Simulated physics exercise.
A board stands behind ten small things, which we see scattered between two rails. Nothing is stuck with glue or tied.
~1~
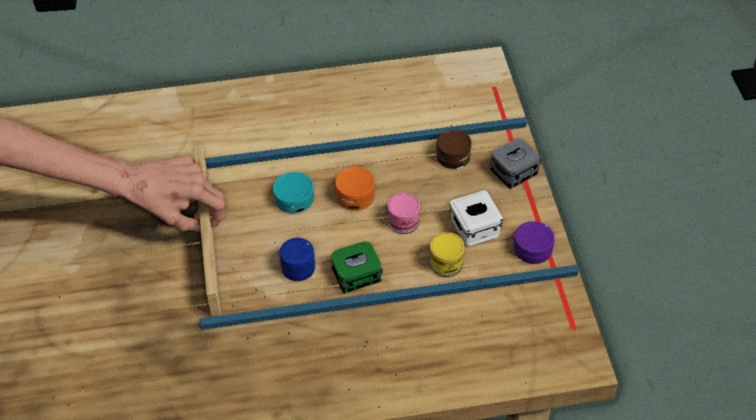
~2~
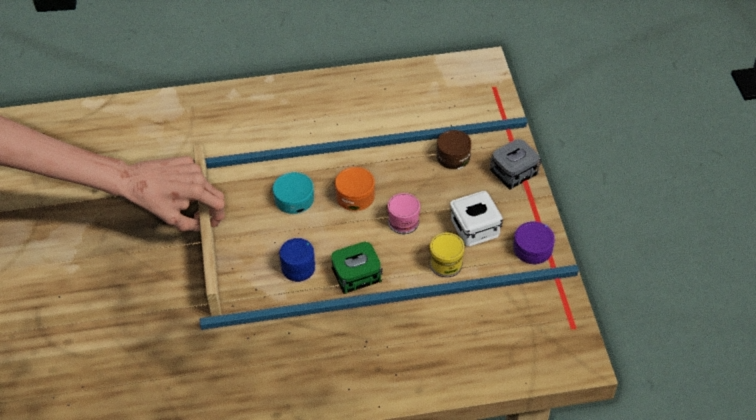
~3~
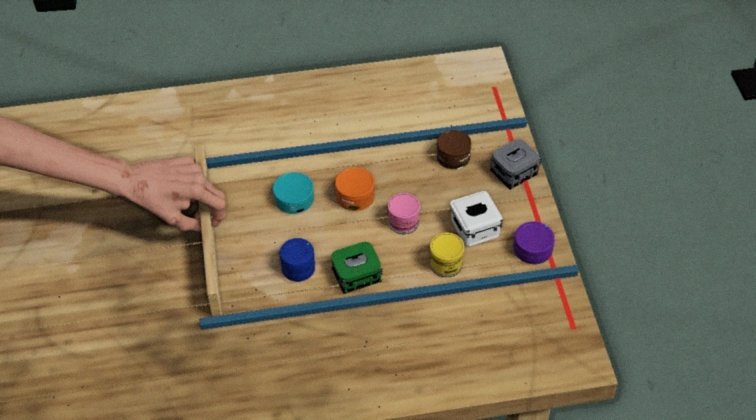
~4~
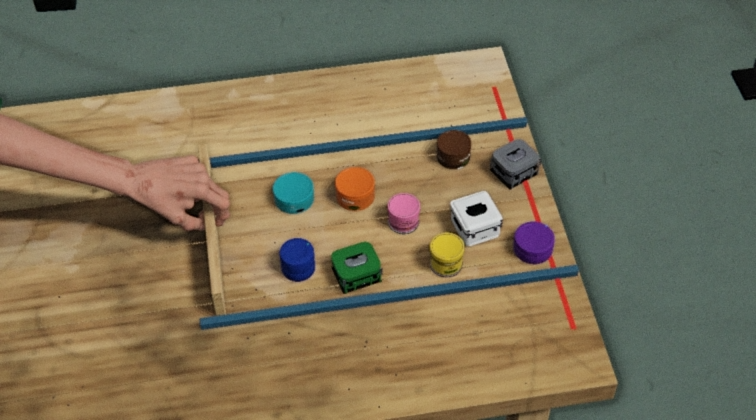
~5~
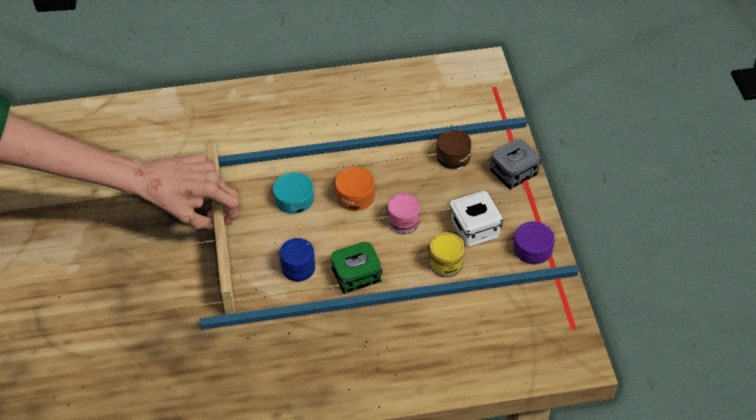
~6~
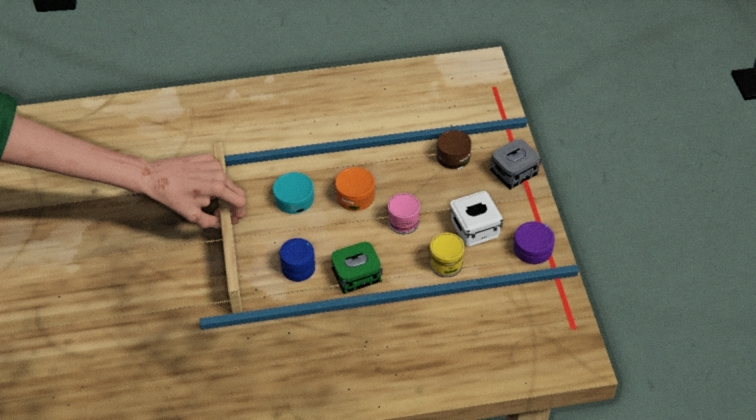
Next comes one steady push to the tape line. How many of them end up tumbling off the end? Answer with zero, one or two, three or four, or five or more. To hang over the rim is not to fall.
Five or more.
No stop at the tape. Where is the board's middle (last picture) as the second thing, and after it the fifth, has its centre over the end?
The middle is at about (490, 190), later at about (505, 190).
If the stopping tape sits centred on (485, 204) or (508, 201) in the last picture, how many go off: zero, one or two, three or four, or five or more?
Taking the two places in turn, it's 1 or 2; five or more.
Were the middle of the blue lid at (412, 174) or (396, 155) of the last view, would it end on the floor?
In that order, it tumbles off; survives.
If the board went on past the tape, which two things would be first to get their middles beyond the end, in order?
First the purple lid, next the grey case.
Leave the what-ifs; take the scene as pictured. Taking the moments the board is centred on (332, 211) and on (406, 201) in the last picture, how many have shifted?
Counting first: 4, next 6.
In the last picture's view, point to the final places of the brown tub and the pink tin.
The brown tub settles near (530, 135); as for the pink tin, near (548, 192).
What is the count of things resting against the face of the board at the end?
My count gives 5.
A little later, none off yet; grey case at rest near (515, 163); purple lid at rest near (534, 243); white case at rest near (476, 219).
When it is over, the number that fall off is five or more; down, orange tub, yellow pot, white case, purple lid and grey case.
